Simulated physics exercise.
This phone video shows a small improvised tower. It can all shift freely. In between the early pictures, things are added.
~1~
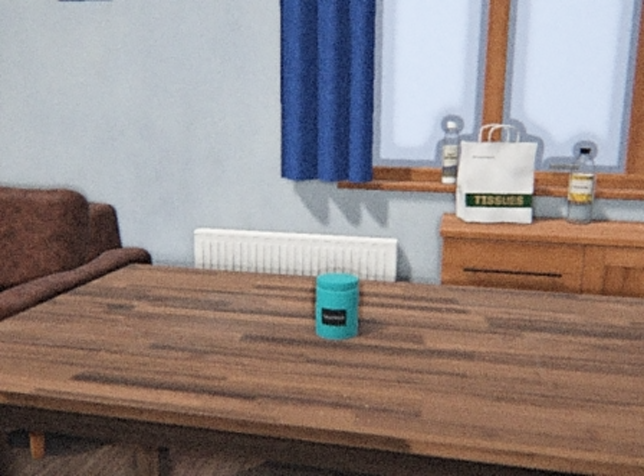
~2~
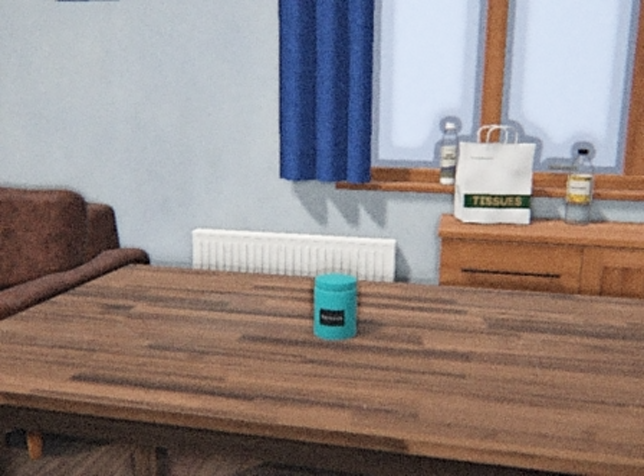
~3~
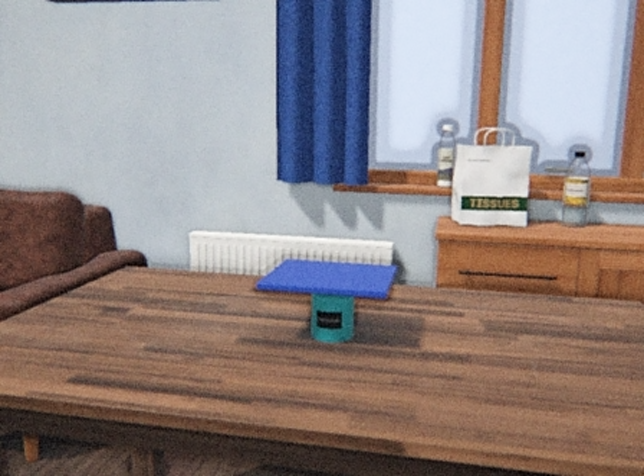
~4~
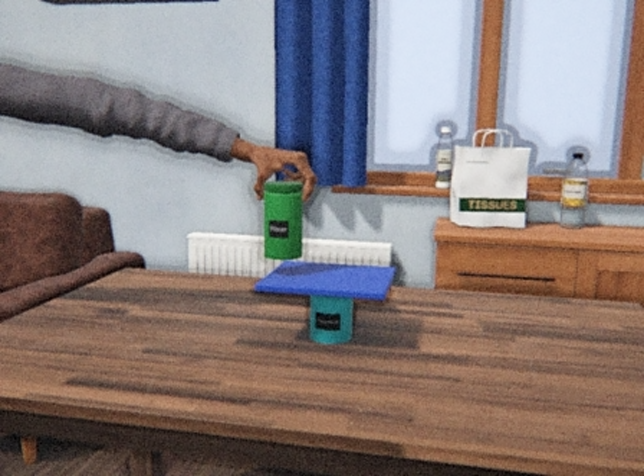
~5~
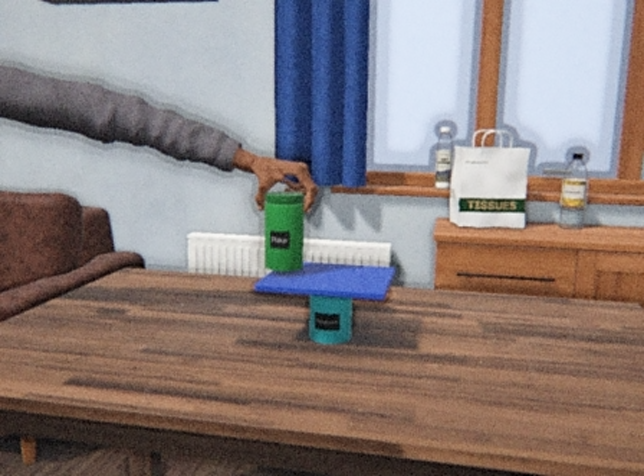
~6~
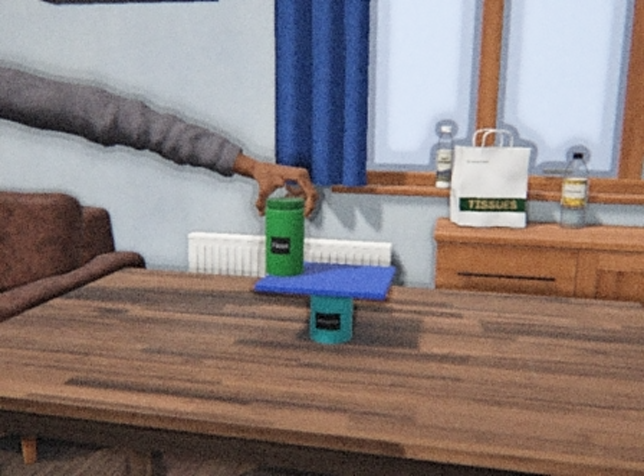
In a pale blue room, the view looks slightly down across a brown wooden table, drifting very slightly. A teal jar stands mid-table, with a brown sofa at left, a white radiator behind, and a blue curtain, window, bottles and white tissues bag at right. A flat blue lid appears atop the jar, then a hand from the left lowers a green jar onto its left side, still gripping it.
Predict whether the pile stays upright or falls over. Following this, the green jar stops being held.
Prediction: It falls over.
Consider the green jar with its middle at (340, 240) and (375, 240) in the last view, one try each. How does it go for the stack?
On the first try it stays put; on the second try it falls down.
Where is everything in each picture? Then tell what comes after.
In the first picture, the last thing is not in view yet.
In the second picture, the last thing is not in view yet.
In the third picture, the last thing is not in view yet; blue lid (331, 277).
In the fourth picture, coming down; green jar (283, 220); blue lid (330, 278).
In the fifth picture, coming down; green jar (285, 231); blue lid (329, 278).
In the sixth picture, set down, still held; green jar (285, 236); blue lid (330, 278).
Then, 0.30 s later than the last frame, green jar now fallen; blue lid tilted by 34°.
Then, 0.50 s later than the last frame, blue lid on its side.
Then, 0.80 s later than the last frame, blue lid now fallen.
Then, 1.20 s later than the last frame, things are still on the move.
When it is over, fallen, blue lid and green jar; turquoise jar as before. The stack comes apart.
